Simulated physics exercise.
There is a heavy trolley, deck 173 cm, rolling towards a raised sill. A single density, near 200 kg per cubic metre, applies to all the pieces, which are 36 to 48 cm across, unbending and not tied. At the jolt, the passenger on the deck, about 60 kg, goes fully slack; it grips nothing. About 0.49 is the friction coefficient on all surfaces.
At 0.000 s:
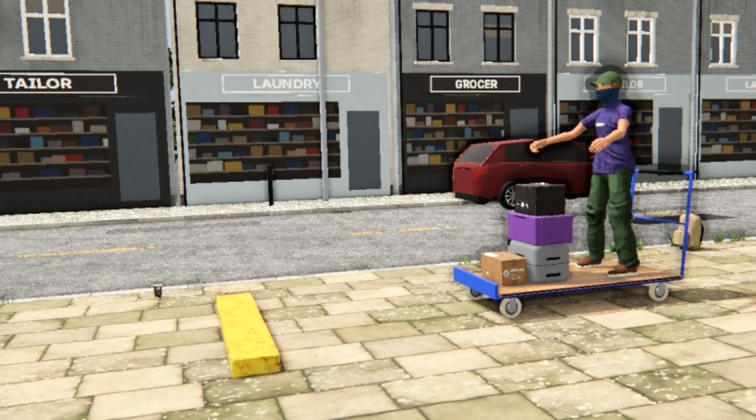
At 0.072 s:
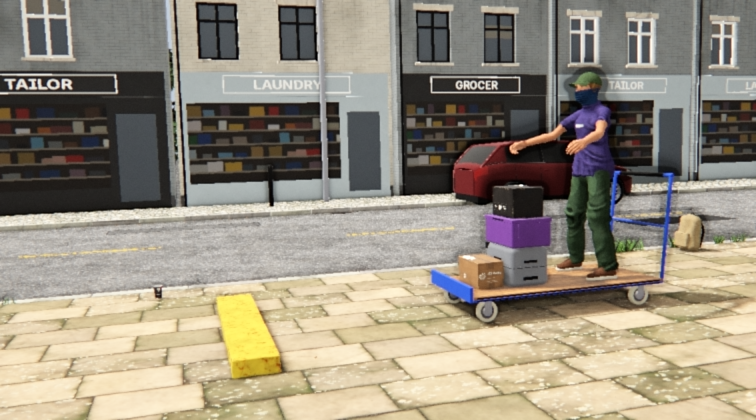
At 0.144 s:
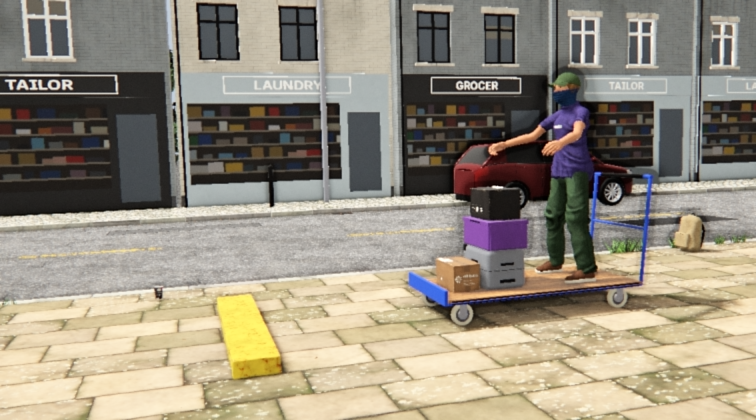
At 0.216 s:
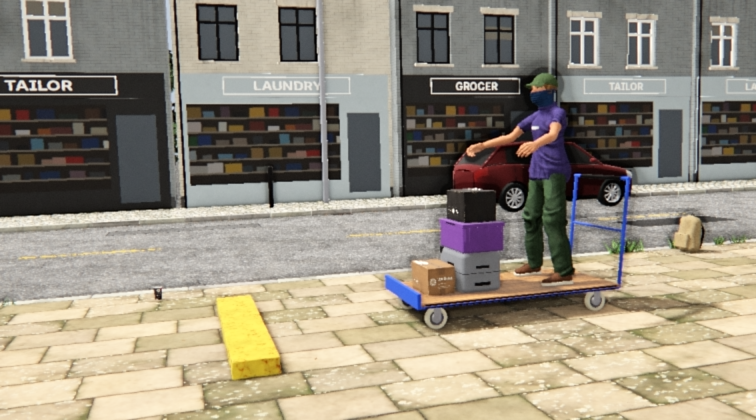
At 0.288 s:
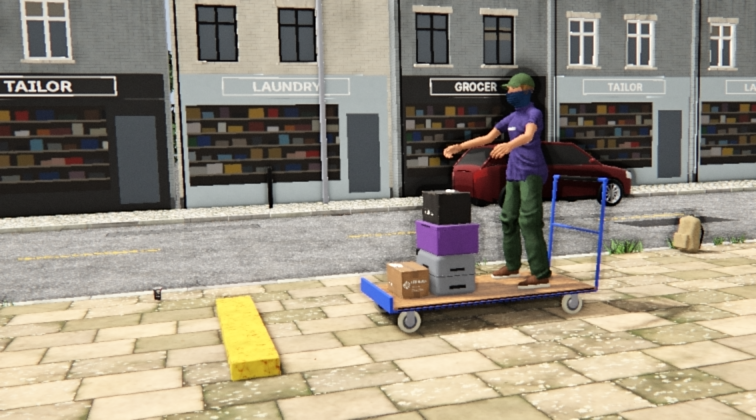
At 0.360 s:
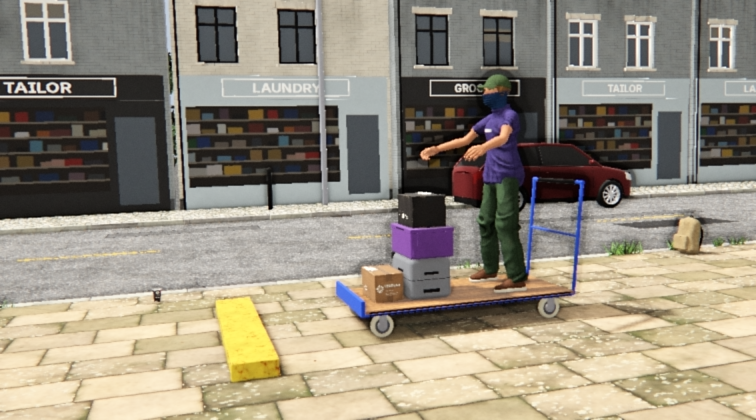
The video shows a masked person in a green cap and purple shirt standing with arms outstretched on a flat trolley stacked with boxes, as it rolls steadily left along paving, past a parked red car and shopfronts.
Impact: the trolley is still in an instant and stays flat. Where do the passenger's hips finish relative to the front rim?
The passenger's hips finish beyond the front rim.
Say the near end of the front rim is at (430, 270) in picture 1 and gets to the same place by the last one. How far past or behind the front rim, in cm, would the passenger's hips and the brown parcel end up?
So the hips settle 50 cm short of the front rim, while the brown one stops 10 cm behind it.
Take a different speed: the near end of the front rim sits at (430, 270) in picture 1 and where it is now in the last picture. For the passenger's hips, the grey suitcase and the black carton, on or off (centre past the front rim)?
If so, the hips would be still in place, the grey one still in place and the black one past the rim.
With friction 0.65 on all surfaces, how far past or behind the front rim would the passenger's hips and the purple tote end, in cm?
Both go past the rim: Hips by 20, purple by 90.
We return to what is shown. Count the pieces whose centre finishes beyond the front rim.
The number of pieces is 2.
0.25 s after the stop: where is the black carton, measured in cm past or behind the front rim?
Around 10 cm beyond the front rim.
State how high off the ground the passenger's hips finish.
Hip height: Approx. 45 cm.
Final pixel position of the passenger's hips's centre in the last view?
Resting point approx. (229, 278).
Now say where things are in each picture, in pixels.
Hips (613, 164), purple tote (539, 227), rim corner (497, 295); 181 cm short of the stop, in the first frame.
Hips (593, 166), purple tote (517, 230), rim corner (472, 298); 160 cm short of the stop, in the second frame.
Hips (572, 168), purple tote (495, 232), rim corner (447, 301); 139 cm short of the stop, in the third frame.
Hips (549, 169), purple tote (471, 234), rim corner (420, 305); 118 cm short of the stop, in the fourth frame.
Hips (526, 170), purple tote (446, 237), rim corner (392, 308); 97 cm short of the stop, in the fifth frame.
Hips (503, 173), purple tote (422, 240), rim corner (364, 312); 75 cm short of the stop. Speed about 2.9 m/s, in the sixth frame.
After 0.62 s the deck stops.
After 1.17 s the passenger's hips are 15 cm behind the rim, near (268, 259) in the last picture's view.
After 1.62 s the passenger's hips are 13 cm past the rim, near (230, 280) in the last picture's view.
At rest, 3.5 s, past the rim, purple tote, black carton and the passenger's hips; behind it, grey suitcase and brown parcel.
